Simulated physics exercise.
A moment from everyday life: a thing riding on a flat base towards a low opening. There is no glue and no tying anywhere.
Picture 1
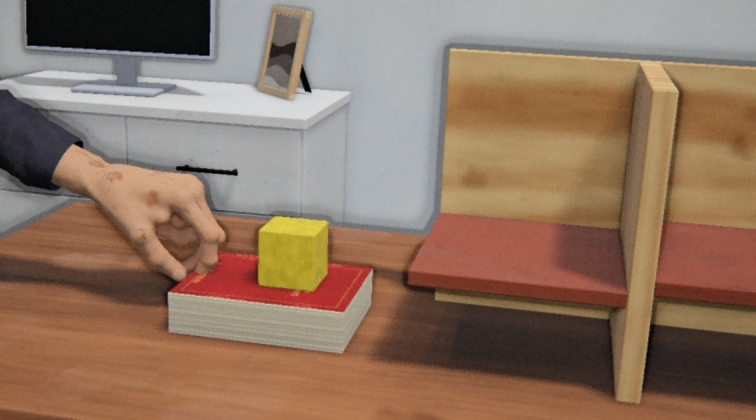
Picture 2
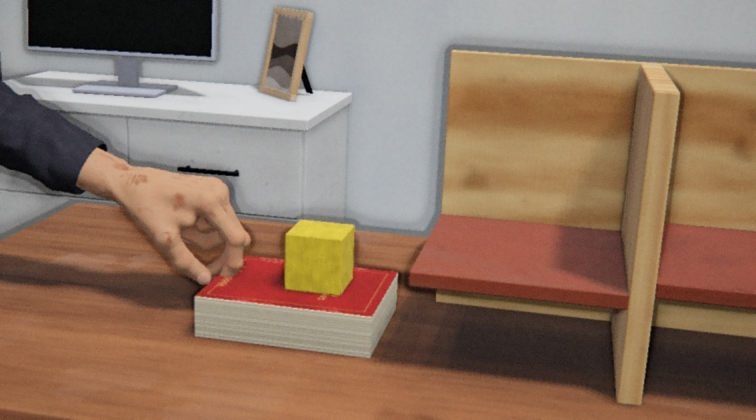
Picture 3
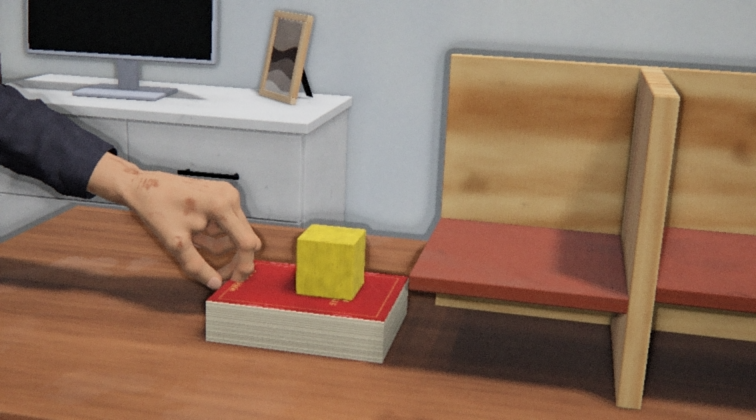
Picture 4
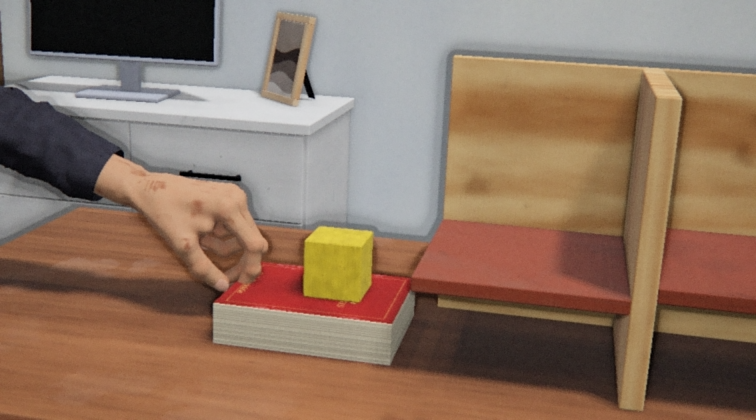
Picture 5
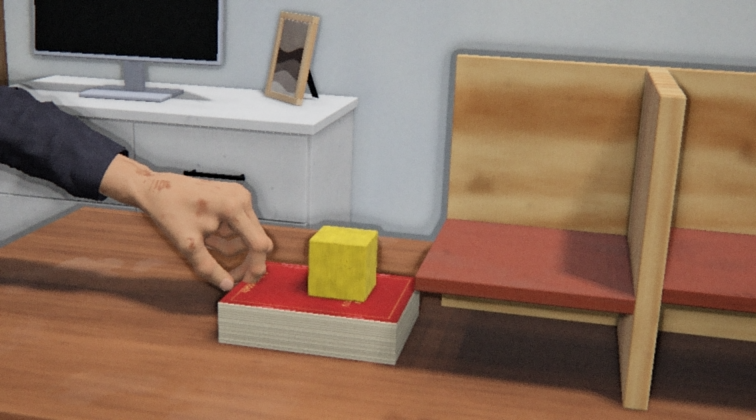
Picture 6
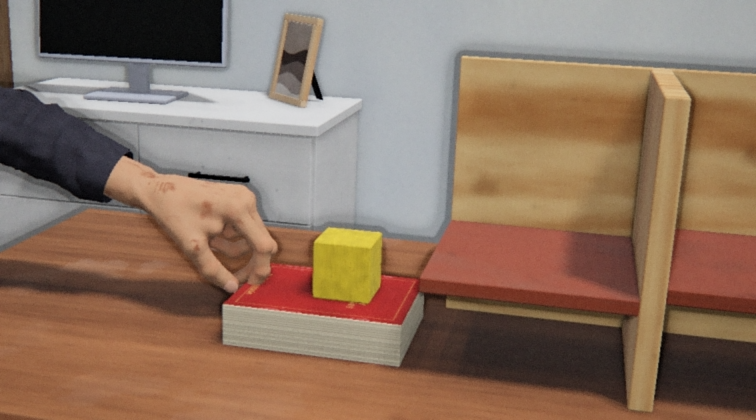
On a wooden tabletop, a hand sliding a red book rightward with a yellow block riding on top, slowing beside a wooden shelf.
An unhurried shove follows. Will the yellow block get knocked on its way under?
It does not fit.
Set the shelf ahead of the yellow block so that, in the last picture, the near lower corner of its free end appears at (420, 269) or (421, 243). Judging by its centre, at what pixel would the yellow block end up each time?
Somewhere near (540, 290), and then near (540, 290).
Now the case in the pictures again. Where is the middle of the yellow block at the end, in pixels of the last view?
You'll find it close to (393, 312).
Then, 1.42 s later than the last frame, yellow block pushed back on its carrier near (406, 271).
Then, 1.66 s later than the last frame, yellow block tilted by 38° near (407, 271).
When it is over, the yellow block is knocked back, near (393, 311).
